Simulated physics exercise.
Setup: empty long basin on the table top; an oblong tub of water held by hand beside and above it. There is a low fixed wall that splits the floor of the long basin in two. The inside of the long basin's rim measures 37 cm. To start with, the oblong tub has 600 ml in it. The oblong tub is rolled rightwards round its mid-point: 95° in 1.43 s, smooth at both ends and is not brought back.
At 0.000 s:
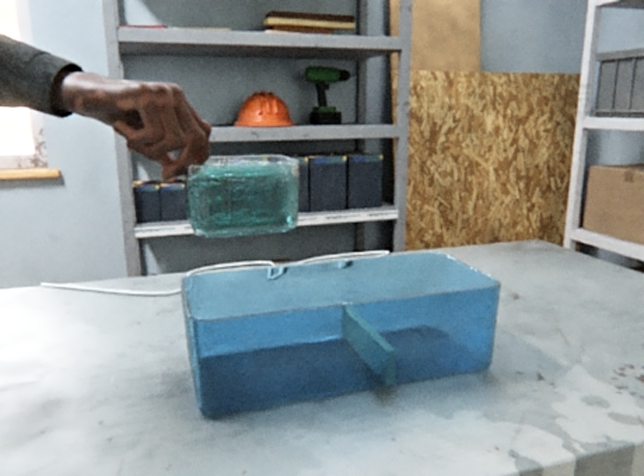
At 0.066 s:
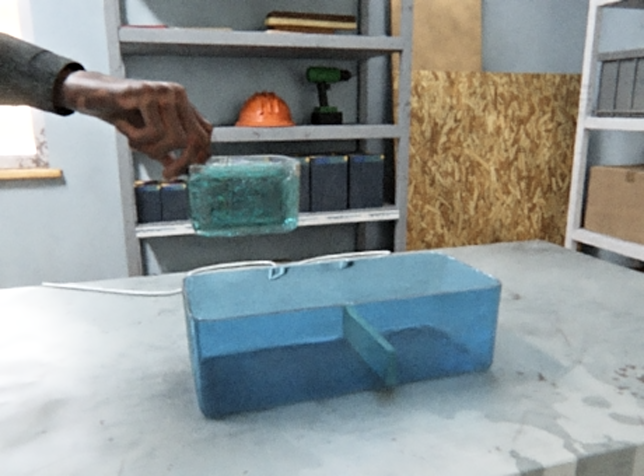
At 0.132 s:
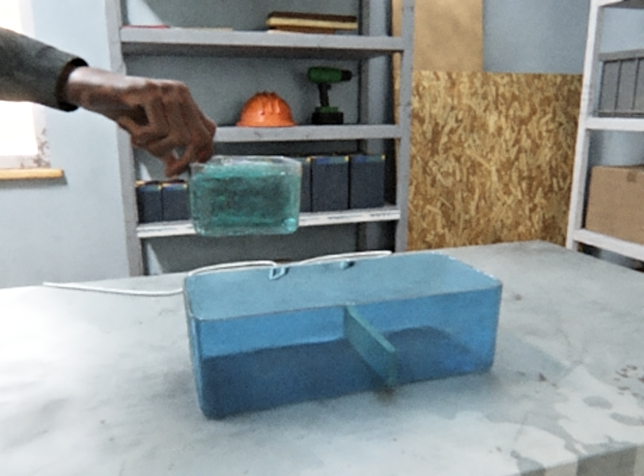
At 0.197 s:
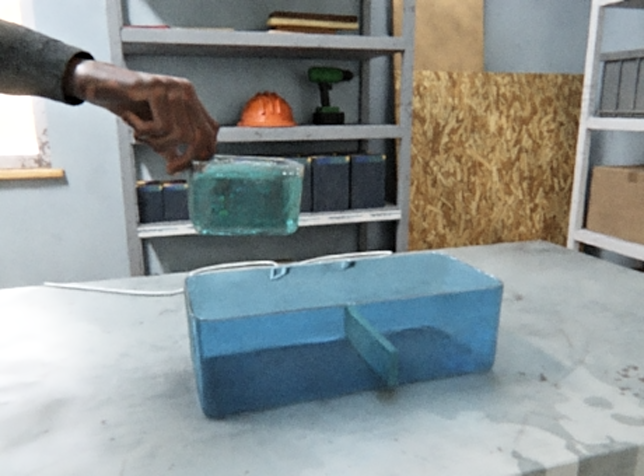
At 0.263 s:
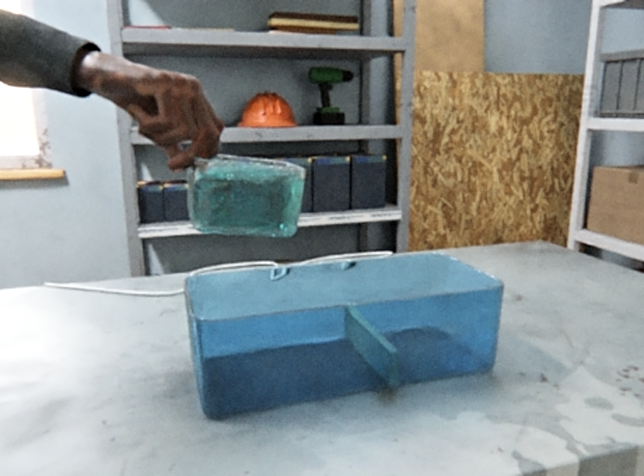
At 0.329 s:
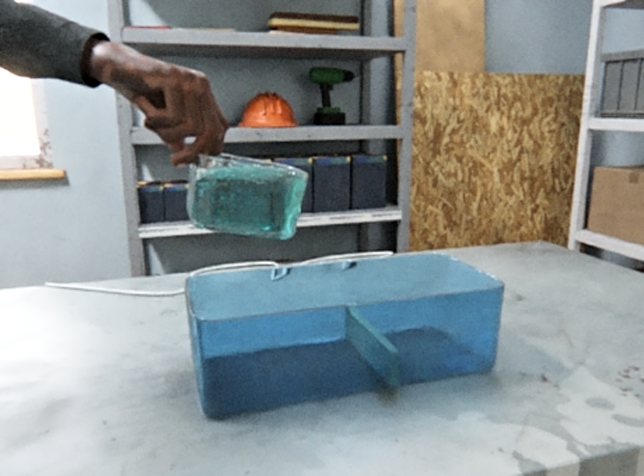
At the start, a hand holds a small clear tub of greenish water level above the left part of a long blue basin with a divider, on a table. The hand then slowly tilts the tub, its right side dipping slightly by the end, while the basin stays still.
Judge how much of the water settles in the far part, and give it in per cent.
Some 10 per cent settles in the far part.
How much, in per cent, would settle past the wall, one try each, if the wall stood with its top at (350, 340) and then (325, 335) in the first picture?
Respectively 55 and 75 %.
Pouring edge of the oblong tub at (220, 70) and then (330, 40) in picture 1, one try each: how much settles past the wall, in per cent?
Try 1: Approx. 5 %; try 2: Approx. 80 %.
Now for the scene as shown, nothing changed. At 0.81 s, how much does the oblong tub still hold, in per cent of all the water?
At that time about 60 in a hundred parts are still held.
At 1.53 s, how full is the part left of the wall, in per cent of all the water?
Left share: Approx. 86 %.
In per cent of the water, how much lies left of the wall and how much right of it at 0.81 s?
Around 16 on the left side and 0 on the right side.
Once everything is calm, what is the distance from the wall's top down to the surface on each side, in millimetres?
Left about 28 mm, right about 42 mm.
By 0.81 s the tilt is 57° and 61 per cent is still to pour, 16 is left of the wall and 0 right of it.
By 1.16 s the tilt is 87° and 17 per cent is still to pour, 67 is left of the wall and 9 right of it.
By 1.53 s the tilt is 95° and 3 per cent is still to pour, 86 is left of the wall and 9 right of it.
By 1.93 s the tilt is 95° and 0 per cent is still to pour, 90 is left of the wall and 10 right of it.
At rest 90 per cent lies left of the wall, 10 right of it and 1 outside.
